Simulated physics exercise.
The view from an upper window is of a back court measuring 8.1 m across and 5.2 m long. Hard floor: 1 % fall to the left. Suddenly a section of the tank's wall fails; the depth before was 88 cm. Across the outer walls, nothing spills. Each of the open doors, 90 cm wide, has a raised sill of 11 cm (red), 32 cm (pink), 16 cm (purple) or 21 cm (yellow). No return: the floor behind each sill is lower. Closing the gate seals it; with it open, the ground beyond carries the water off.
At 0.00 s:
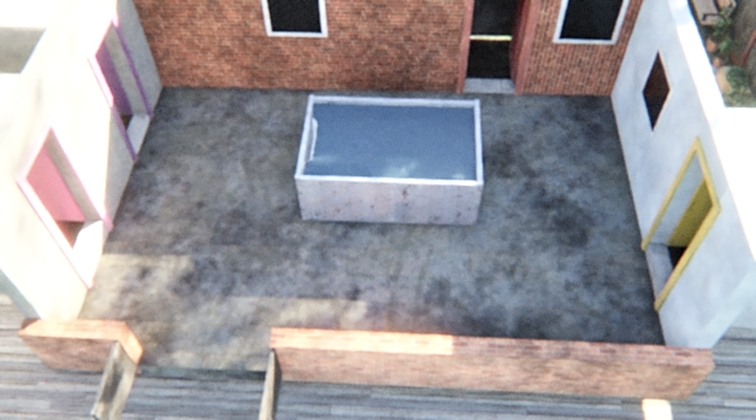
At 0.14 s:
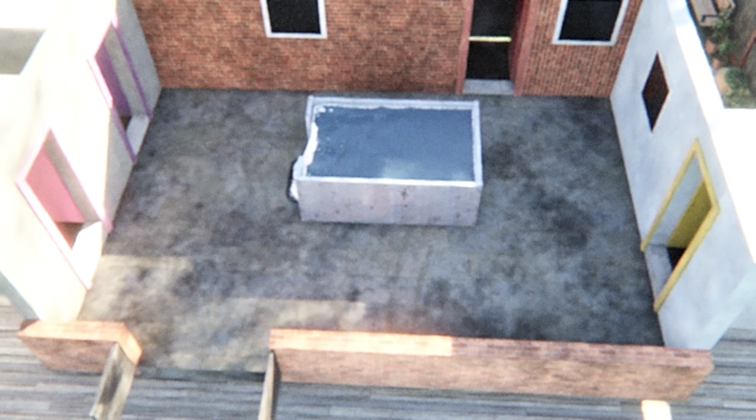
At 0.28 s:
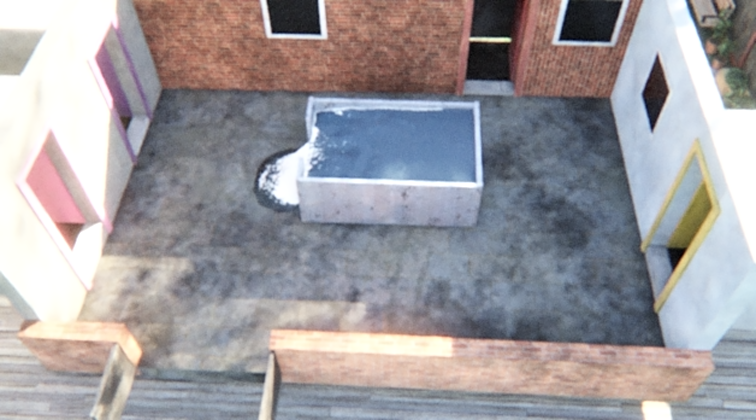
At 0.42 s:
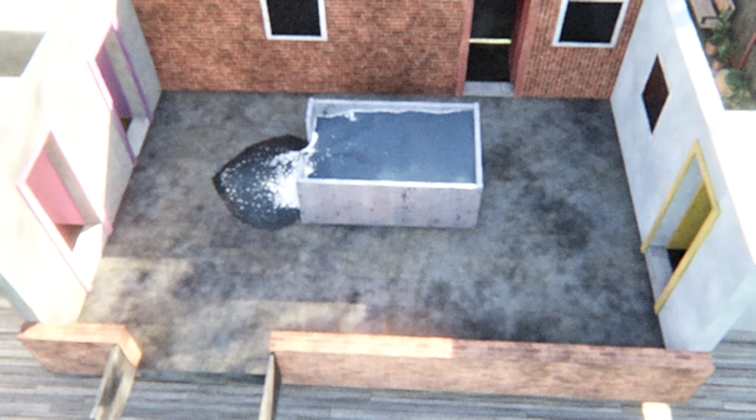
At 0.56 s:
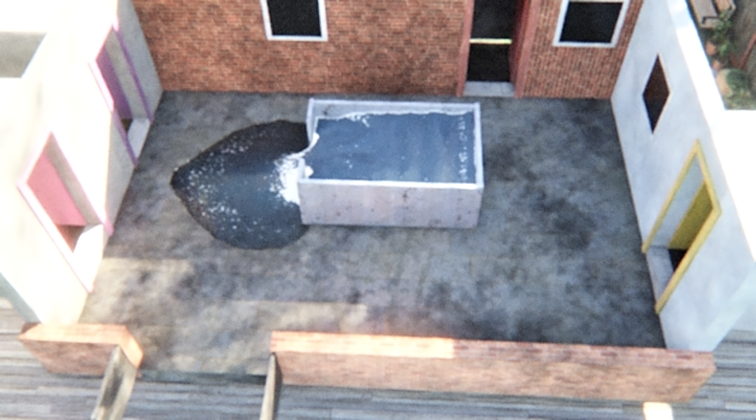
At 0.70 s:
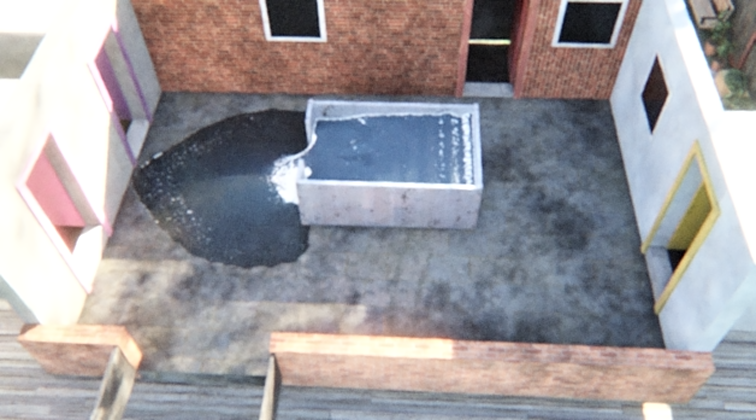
Water bursts from the left end of a pale rectangular tank standing in a grey-floored court, seen from high above by a camera that stays still. A red brick wall with windows and a doorway rises behind, white walls with pink-framed openings at left and a yellow-framed one at right, and a low brick wall in front. White froth gushes out, a dark sheet fans leftward across the floor, and ripples cross the tank as its level lowers slightly.
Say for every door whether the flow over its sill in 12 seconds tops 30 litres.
Result: Red door - falls short; pink door - falls short; purple door - tops it; yellow door - falls short.
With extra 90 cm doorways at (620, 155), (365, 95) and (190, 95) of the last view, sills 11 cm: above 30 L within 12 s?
In that order: Short of it, short of it, beyond it.
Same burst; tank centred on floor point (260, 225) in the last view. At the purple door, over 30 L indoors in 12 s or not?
Lab note: Purple door, limit held.
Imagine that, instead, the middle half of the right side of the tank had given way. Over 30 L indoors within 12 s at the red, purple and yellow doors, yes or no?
Note: Red short of the mark, purple short of the mark, yellow short of the mark.
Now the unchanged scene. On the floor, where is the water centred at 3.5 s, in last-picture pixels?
(280, 193).
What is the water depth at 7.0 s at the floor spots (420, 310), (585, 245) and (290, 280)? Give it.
3, 2, 3 cm.
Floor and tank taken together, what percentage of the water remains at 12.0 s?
Still there: Roughly 78 %.
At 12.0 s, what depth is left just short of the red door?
I'd put it near 5.5 cm.
After 1.4 s water covers 30 % of the floor and is deepest (49 cm) near (304, 185); red door not reached, pink door 22 cm at the sill, 0 L in, purple door 31 cm at the sill, 22 L in, yellow door not reached.
After 2.2 s water covers 35 % of the floor and is deepest (42 cm) near (72, 339); red door not reached, pink door 26 cm at the sill, 0 L in, purple door 33 cm at the sill, 87 L in, yellow door not reached.
After 3.5 s water covers 40 % of the floor and is deepest (31 cm) near (304, 185); red door not reached, pink door 17 cm at the sill, 0 L in, purple door 25 cm at the sill, 177 L in, yellow door not reached.
After 7.0 s water covers 90 % of the floor and is deepest (18 cm) near (160, 98); red door 5 cm at the sill, 0 L in, pink door 15 cm at the sill, 0 L in, purple door 16 cm at the sill, 236 L in, yellow door not reached.
After 12.0 s water covers 100 % of the floor and is deepest (12 cm) near (103, 253); red door 5 cm at the sill, 0 L in, pink door 11 cm at the sill, 0 L in, purple door 11 cm at the sill, 239 L in, yellow door 8 cm at the sill, 0 L in.
